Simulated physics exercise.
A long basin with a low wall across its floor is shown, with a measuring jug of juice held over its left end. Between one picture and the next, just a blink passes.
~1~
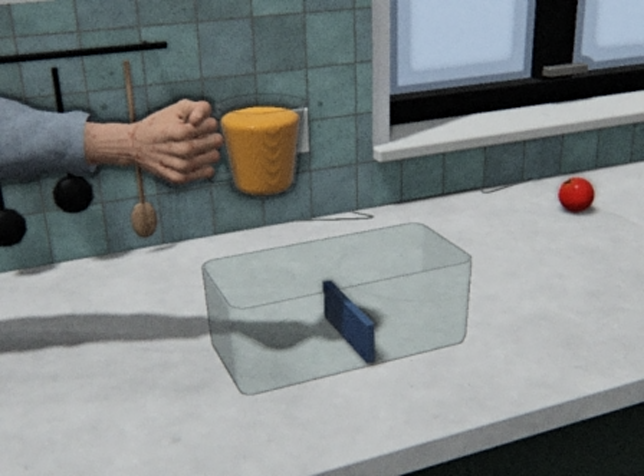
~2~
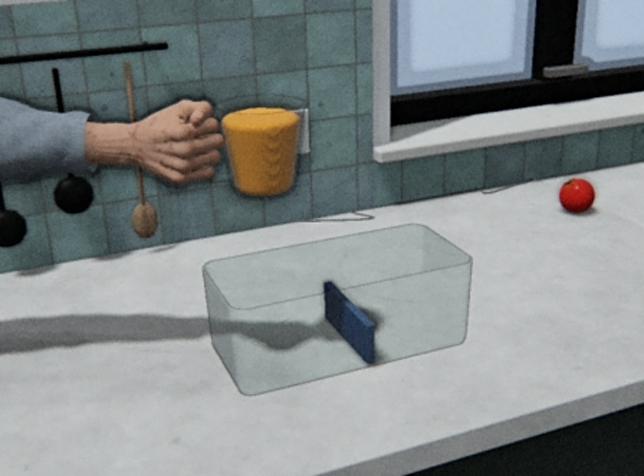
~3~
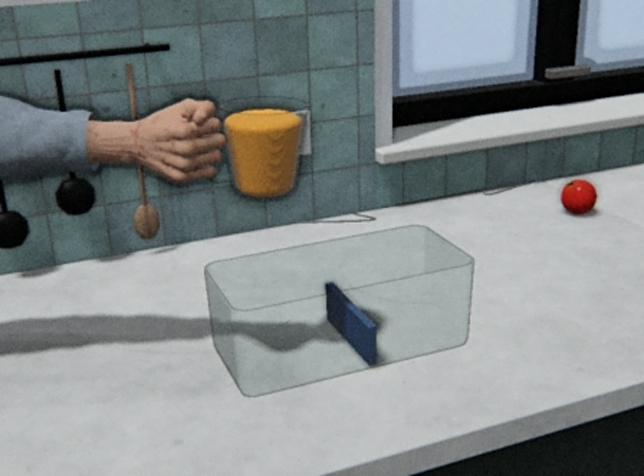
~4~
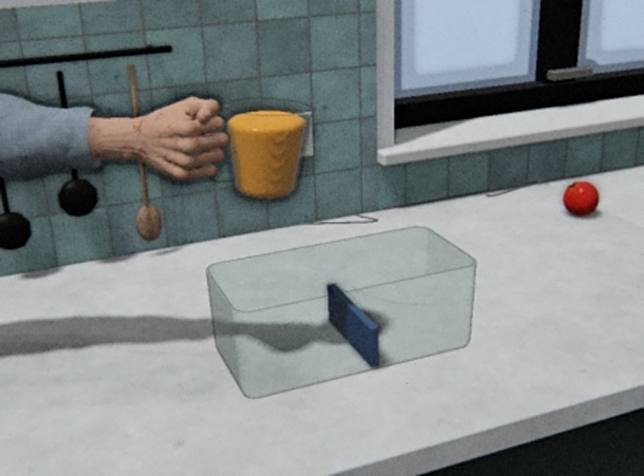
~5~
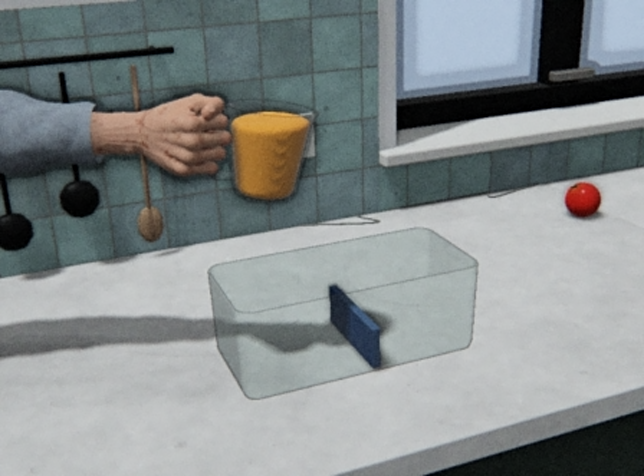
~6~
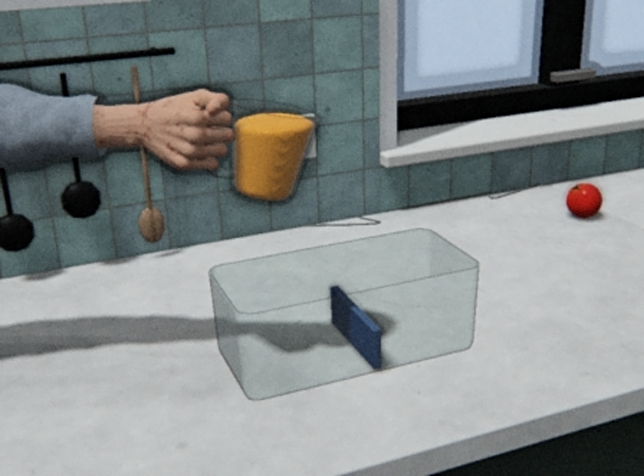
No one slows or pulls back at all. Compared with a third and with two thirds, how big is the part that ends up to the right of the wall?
The share that settles right of the wall is larger than two thirds, as I see it.
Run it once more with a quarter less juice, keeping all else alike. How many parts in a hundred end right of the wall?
75 in a hundred.
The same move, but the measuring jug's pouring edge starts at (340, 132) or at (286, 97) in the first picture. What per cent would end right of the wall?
The first gives 95 %, the second 50 %.
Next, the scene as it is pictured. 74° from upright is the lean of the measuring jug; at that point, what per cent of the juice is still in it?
Roughly 65 percent remains at that point.
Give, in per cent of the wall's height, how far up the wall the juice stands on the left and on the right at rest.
Left of the wall 0 %, right of the wall 30 %.
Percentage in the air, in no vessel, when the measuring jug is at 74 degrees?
25 %.
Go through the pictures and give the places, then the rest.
Tilt 0°; pouring edge (307, 99); surface from (221, 121) to (295, 111); the long basin's rim runs from (215, 287) to (446, 241); the wall's top is at (347, 303), in the first frame.
Tilt 1°; pouring edge (308, 100); surface from (222, 121) to (296, 112), in the second frame.
Tilt 2°; pouring edge (311, 103); surface from (224, 122) to (298, 114), in the third frame.
Tilt 5°; pouring edge (315, 107); surface from (228, 123) to (302, 116), in the fourth frame.
Tilt 8°; pouring edge (319, 111); surface from (232, 125) to (307, 117), in the fifth frame.
Tilt 13°; pouring edge (322, 116); surface from (235, 126) to (311, 118), in the sixth frame.
A moment on, the measuring jug is tipped part way and 67 per cent is still to pour, 0 is left of the wall and 8 right of it.
Next, the measuring jug is tipped right over and 8 per cent is still to pour, 4 is left of the wall and 71 right of it.
Then the measuring jug is tipped right over and 0 per cent is still to pour, 17 is left of the wall and 81 right of it.
Later the measuring jug is tipped right over and 0 per cent is still to pour, 17 is left of the wall and 81 right of it.
In the end 17 per cent lies left of the wall, 81 right of it and 2 outside.
